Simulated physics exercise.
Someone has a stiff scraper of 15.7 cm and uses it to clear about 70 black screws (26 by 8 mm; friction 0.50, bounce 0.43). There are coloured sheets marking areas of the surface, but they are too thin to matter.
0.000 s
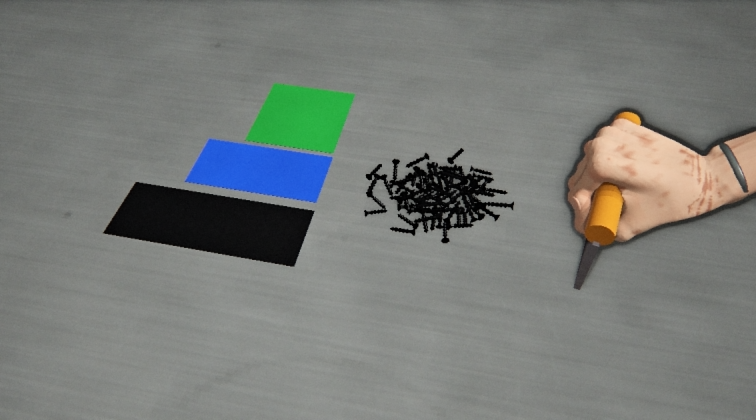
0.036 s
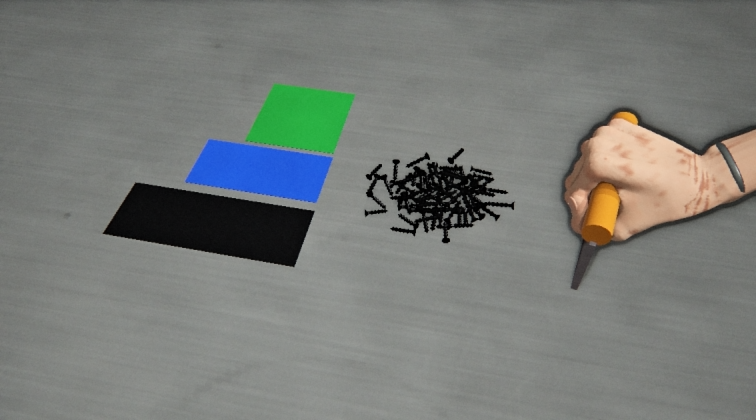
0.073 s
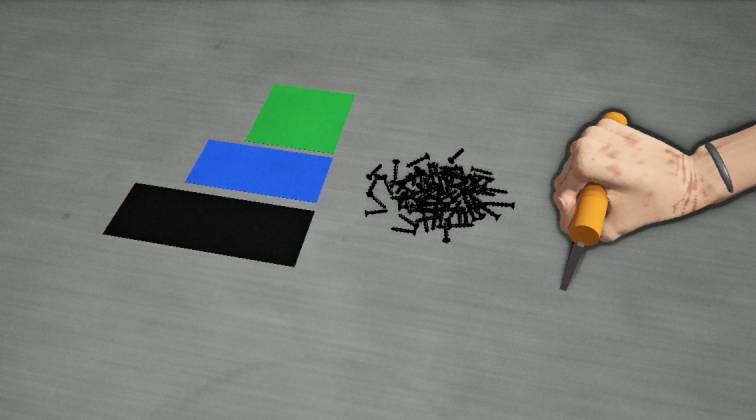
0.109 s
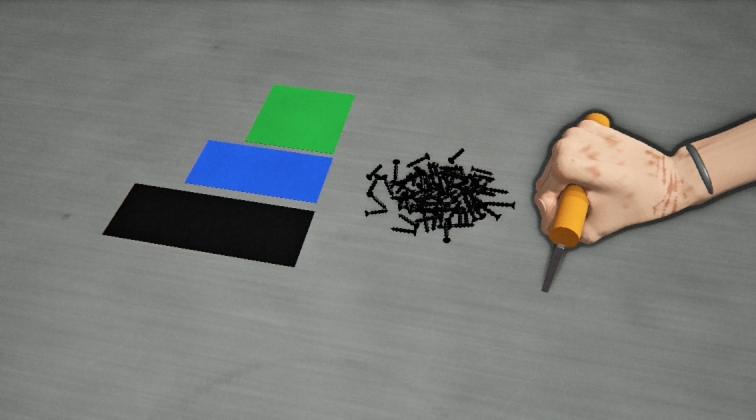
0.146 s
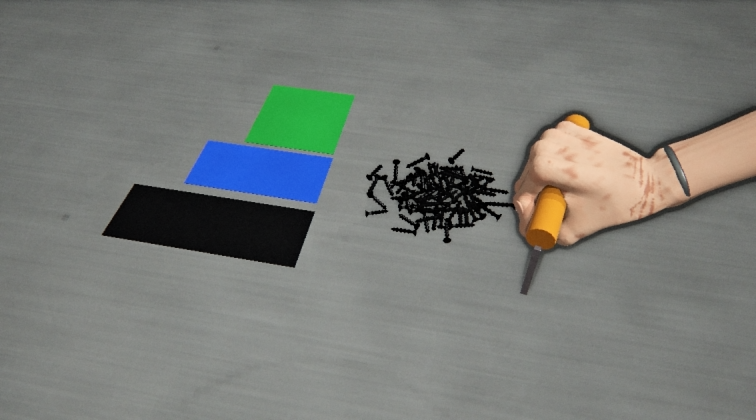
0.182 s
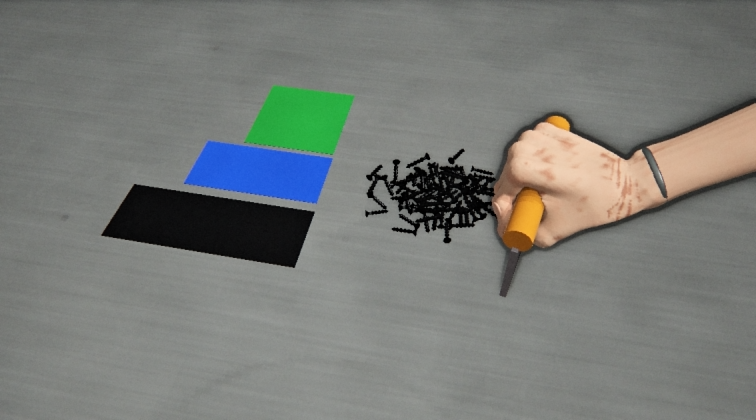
A hand gripping an orange-handled scraper moving left across a grey surface towards a pile of black screws beside three coloured sheets.
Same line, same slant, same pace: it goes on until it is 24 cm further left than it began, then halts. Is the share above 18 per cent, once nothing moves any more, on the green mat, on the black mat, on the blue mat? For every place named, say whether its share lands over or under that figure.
Green mat - under, black mat - under, blue mat - under.
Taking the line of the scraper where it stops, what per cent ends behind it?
Roughly 25 per cent.
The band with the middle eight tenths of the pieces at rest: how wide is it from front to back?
It spans about 12 cm.
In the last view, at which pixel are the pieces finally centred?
(343, 185).
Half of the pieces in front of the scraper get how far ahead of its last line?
Typical distance: Close to 3 cm.
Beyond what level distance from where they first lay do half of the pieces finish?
That works out to roughly 10 centimetres.
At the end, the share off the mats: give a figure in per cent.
About 80 percent.
After 0.39 s, scraper 18 cm from its start, spill 10 cm wide; off the mats 100 %.
After 0.60 s, scraper 26 cm from its start, spill 13 cm wide; black mat 10 %, blue mat 10 %, off the mats 80 %.
Then, at 0.77 s, scraper 26 cm from its start, spill 14 cm wide; black mat 15 %, blue mat 5 %, off the mats 80 %.
At rest (1.4 s), black mat 10 %, blue mat 10 %, green mat 0 %, off the mats 80 %.
